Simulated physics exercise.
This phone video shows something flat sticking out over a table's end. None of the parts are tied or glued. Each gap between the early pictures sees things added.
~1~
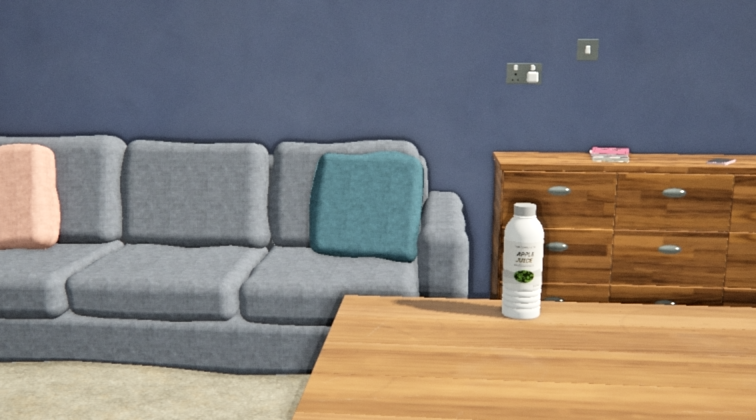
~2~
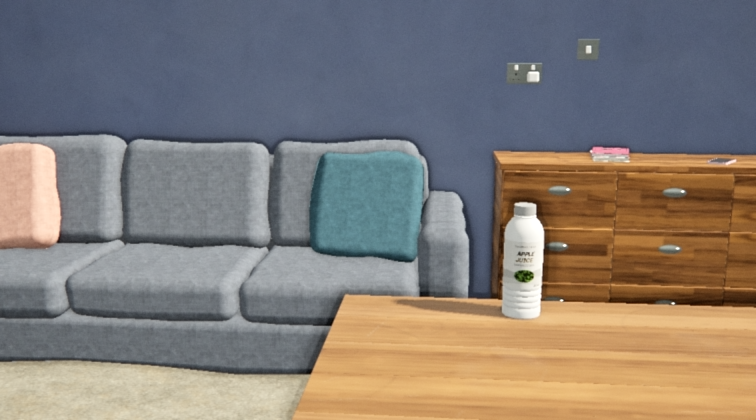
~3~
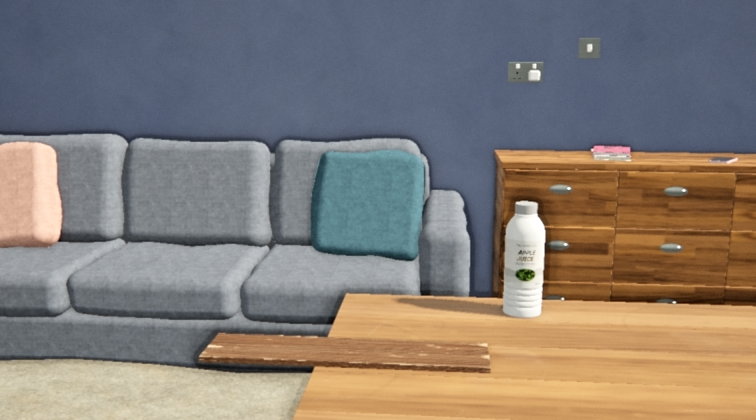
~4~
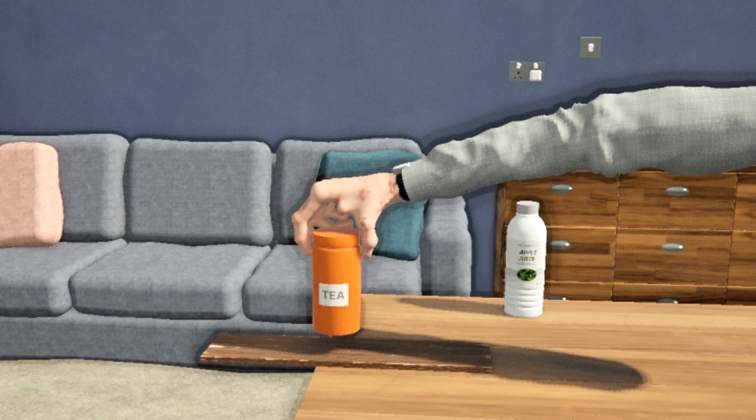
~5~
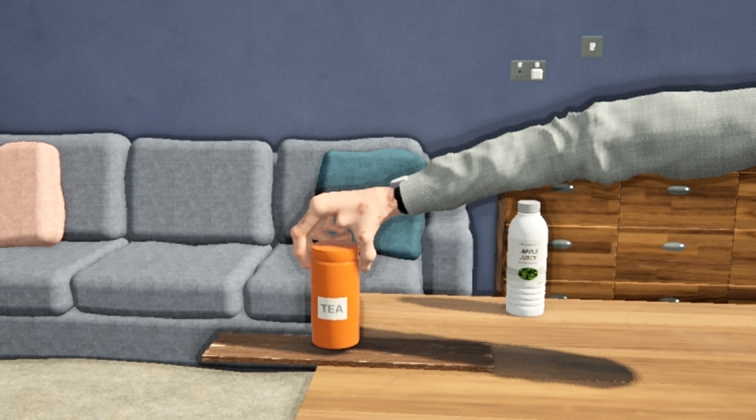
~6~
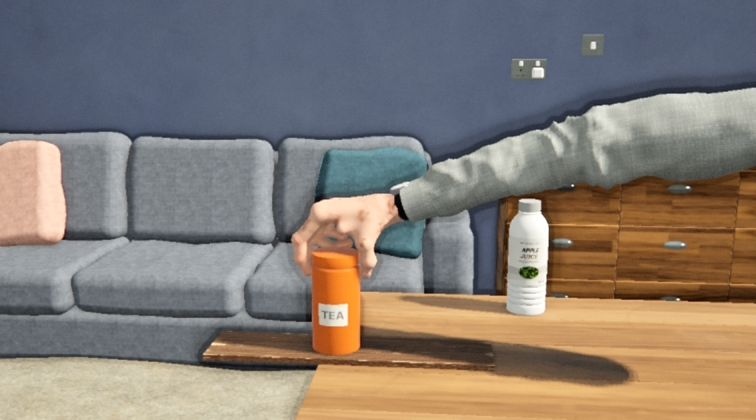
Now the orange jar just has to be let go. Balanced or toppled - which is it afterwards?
Balanced.
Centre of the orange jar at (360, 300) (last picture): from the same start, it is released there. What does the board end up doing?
Outcome: Stable.
Then, 0.20 s later than the last frame, all is still.
Then, 0.60 s later than the last frame, orange jar resting near (336, 300).
When it is over, all 3 as before. End places, in pixels of the last picture, orange jar near (336, 300). The board stays on the table.
